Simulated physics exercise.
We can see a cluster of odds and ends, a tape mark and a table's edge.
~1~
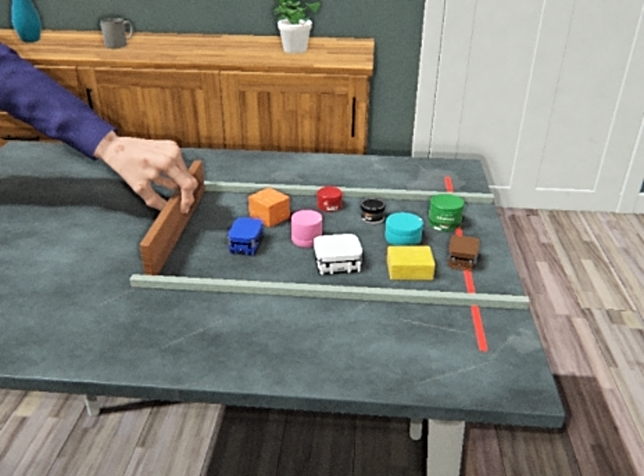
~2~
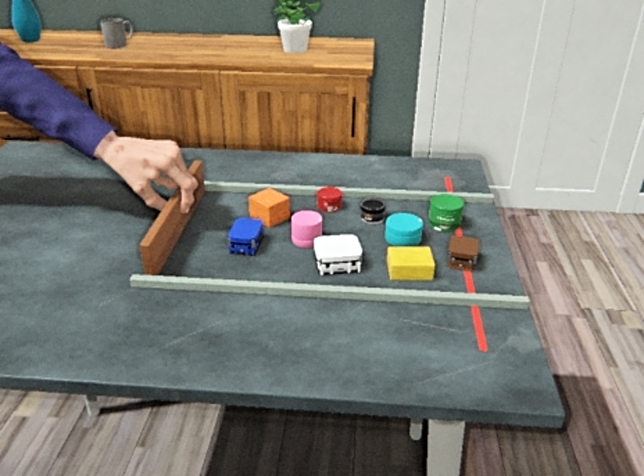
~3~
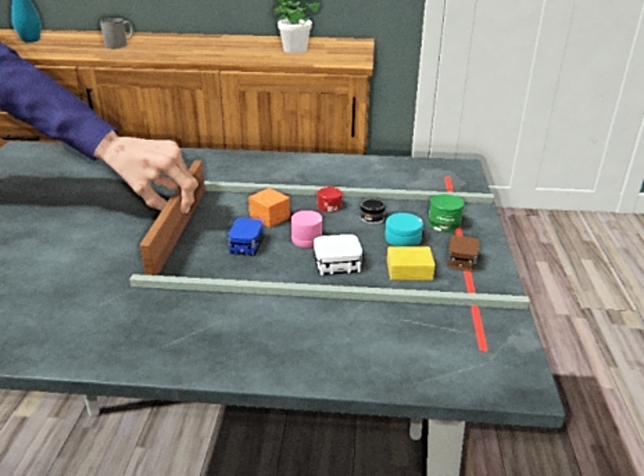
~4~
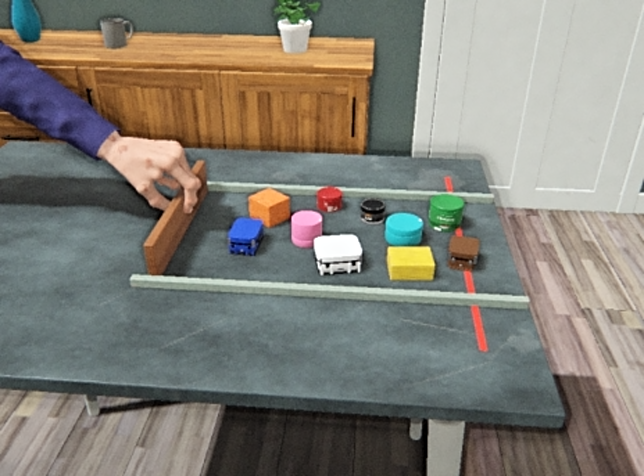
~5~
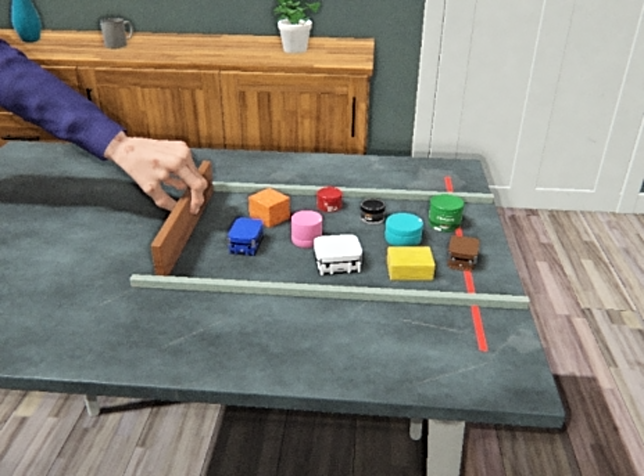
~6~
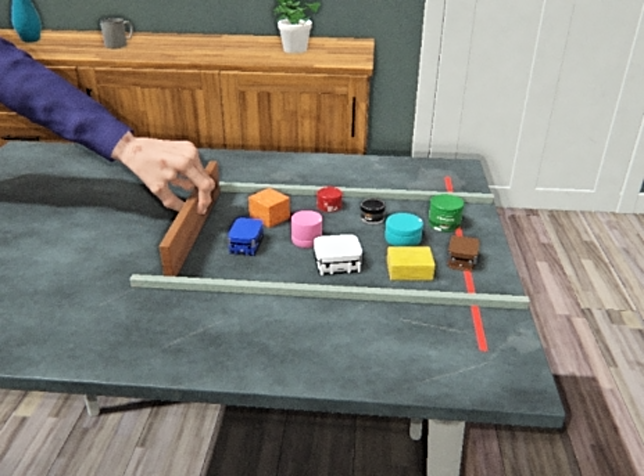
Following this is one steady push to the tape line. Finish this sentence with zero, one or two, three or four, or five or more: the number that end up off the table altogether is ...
The number that end up off the table altogether is three or four.
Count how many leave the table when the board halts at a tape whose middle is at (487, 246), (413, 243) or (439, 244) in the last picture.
The counts come to 5, then 0, then 2.
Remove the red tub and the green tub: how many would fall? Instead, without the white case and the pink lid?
Counts - first: 2, second: 1.
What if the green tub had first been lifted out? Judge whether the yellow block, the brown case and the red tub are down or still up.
The yellow block ends up below - the brown case ends up below - the red tub remains.
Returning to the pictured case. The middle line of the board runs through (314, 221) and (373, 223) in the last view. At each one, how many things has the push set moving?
So far 5, and 10 at the second.
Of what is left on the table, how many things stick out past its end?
Answer: 3.
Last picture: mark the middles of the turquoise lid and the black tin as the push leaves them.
Near (478, 229) and (501, 216).
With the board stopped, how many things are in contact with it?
4 end up touching it.
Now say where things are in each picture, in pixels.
In the first frame, brown case (463, 254); green tub (446, 213); yellow block (410, 263); board (177, 214); tape (462, 245).
In the second frame, green tub (446, 213); pink lid (307, 229).
In the third frame, yellow block (410, 263); orange block (269, 207).
In the fourth frame, brown case (463, 254); blue case (246, 237).
In the fifth frame, green tub (446, 213); white case (337, 255).
In the sixth frame, brown case (463, 254); green tub (446, 213); yellow block (410, 263); board (194, 215); tape (462, 245).
A little later, none off yet; brown case at rest near (463, 254); green tub at rest near (446, 213); yellow block at rest near (410, 263).
When it is over, the number that fall off is three or four; down, yellow block, green tub and brown case.
